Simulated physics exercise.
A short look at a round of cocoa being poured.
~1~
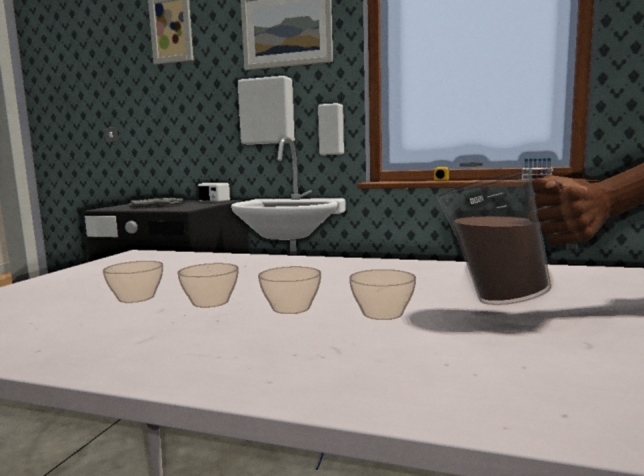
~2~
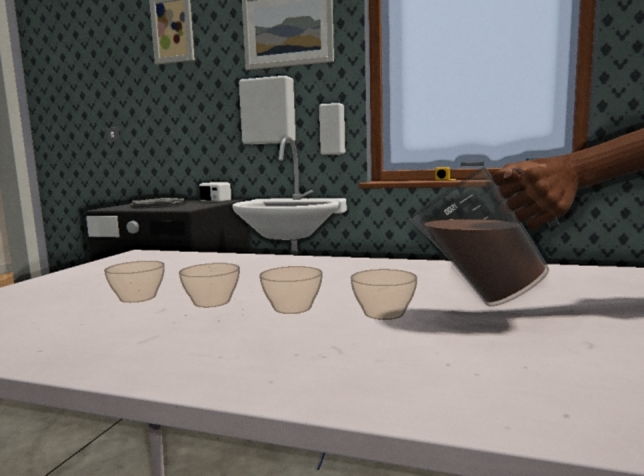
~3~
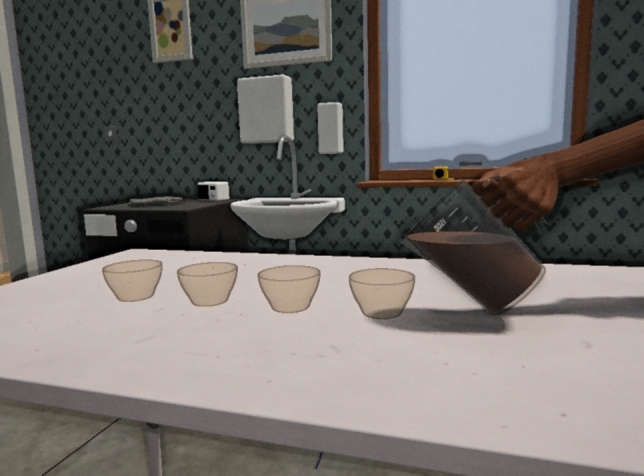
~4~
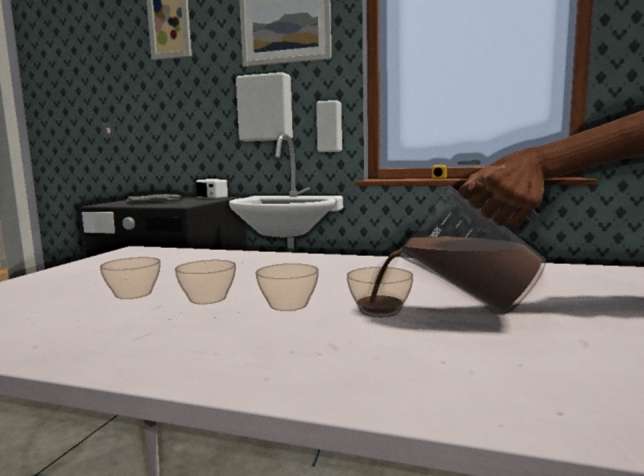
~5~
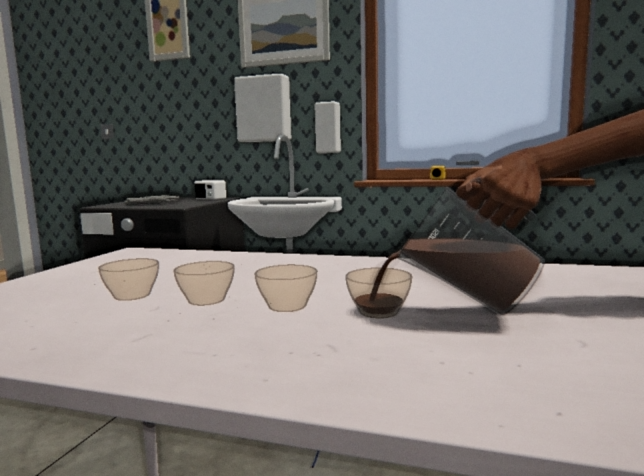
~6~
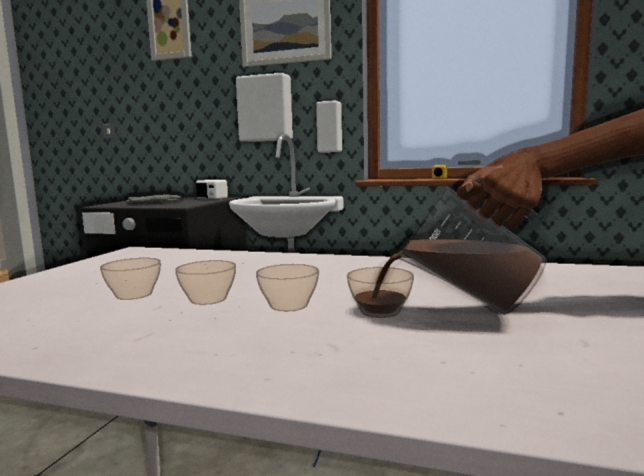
A brown hand at the right tilts a clear jug of dark brown cocoa leftward until a thin stream runs into the nearest cup, where a shallow dark layer gathers. Four small cream-coloured cups stand in a row across a pale table, the other three empty. The room, seen from the table's front with barely any camera movement, has green patterned wallpaper, a white sink and a wood-framed window.
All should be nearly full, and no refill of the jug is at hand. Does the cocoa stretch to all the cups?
It falls short.
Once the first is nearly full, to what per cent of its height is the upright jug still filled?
About 45 per cent.
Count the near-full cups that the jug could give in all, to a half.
It makes near 3.0.
Shortly, the first is about two thirds full.
Then, the first is done and the jug has about two thirds of its load.
At the finish, the jug is empty with three filled and the next at a little of a serving.
